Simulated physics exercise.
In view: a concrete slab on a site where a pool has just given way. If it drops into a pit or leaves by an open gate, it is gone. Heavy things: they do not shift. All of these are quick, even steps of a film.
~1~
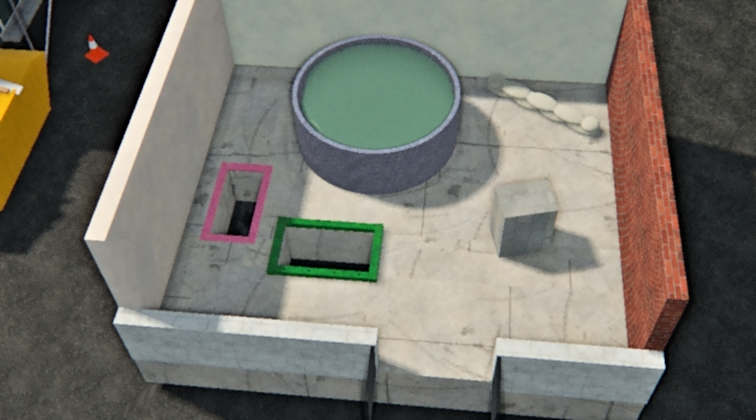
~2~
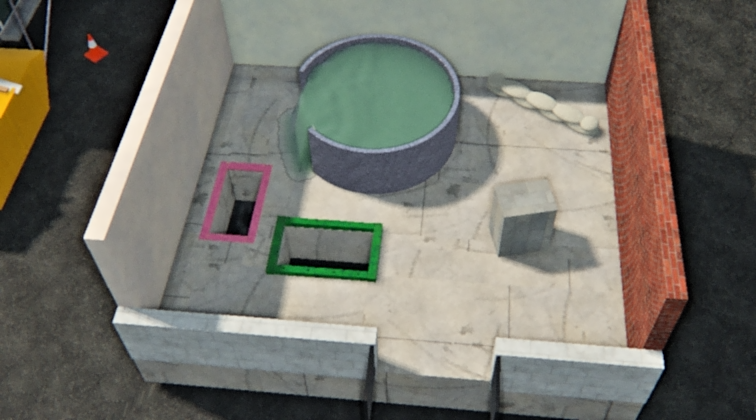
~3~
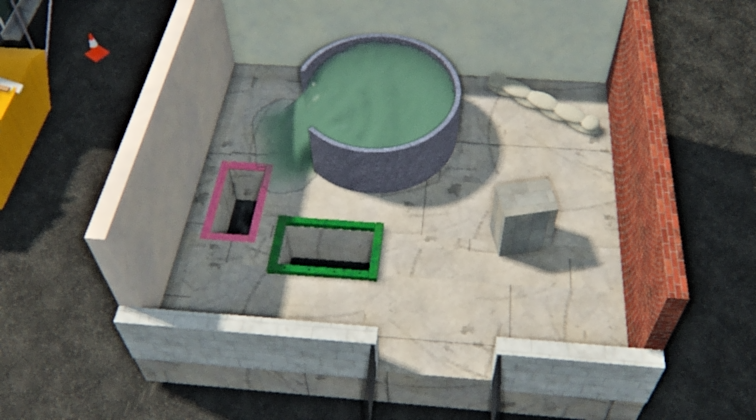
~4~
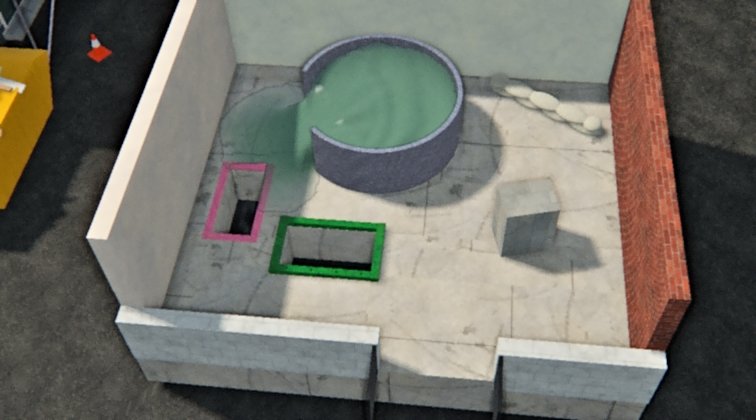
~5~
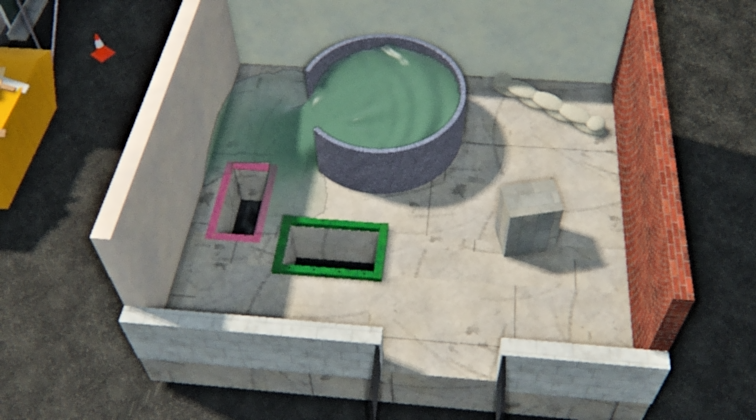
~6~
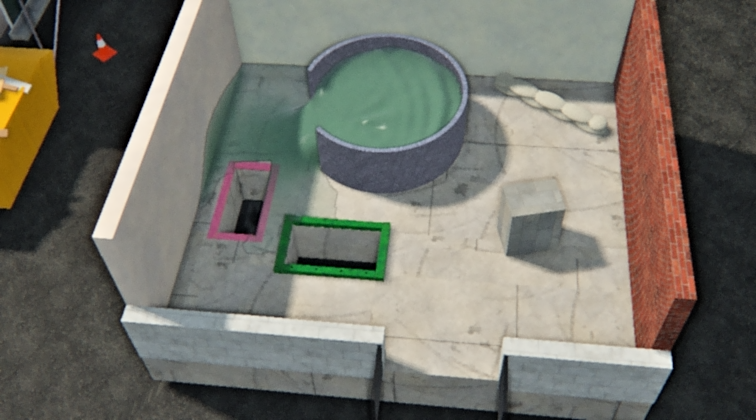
On a walled concrete slab, green water pouring from a gap in a round pool's left side and spreading toward the pale left wall.
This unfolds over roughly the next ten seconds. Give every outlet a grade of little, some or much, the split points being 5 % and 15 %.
Grades: Gate - little; pink pit - much; green pit - little.
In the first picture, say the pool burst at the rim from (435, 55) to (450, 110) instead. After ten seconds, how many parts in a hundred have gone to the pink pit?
Pink: 15 %.
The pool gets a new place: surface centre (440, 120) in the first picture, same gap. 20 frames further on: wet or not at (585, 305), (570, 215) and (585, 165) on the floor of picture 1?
Spot 1 unwetted, spot 2 unwetted, and spot 3 unwetted.
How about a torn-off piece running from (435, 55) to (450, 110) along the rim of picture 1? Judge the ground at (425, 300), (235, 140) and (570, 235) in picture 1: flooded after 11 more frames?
Unsoaked, then unsoaked, then soaked.
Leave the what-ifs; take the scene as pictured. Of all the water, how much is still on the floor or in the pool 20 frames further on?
It comes to roughly 70 per cent.
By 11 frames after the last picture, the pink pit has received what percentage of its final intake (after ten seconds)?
I'd put it at about 35 per cent.
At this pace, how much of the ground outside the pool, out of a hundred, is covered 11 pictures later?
Some 30 per cent.
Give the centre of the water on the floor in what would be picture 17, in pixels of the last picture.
I would point to (334, 137).
A moment on, water covers 25 % of the floor; the gate 0 %, the pink pit 10 %, the green pit 0 %.
Next, water covers 30 % of the floor; the gate 0 %, the pink pit 19 %, the green pit 0 %.
Then, water covers 45 % of the floor; the gate 0 %, the pink pit 30 %, the green pit 0 %.
Later, water covers 75 % of the floor; the gate 0 %, the pink pit 46 %, the green pit 0 %.
In the end, water covers 85 % of the floor; the gate 1 %, the pink pit 59 %, the green pit 0 %.
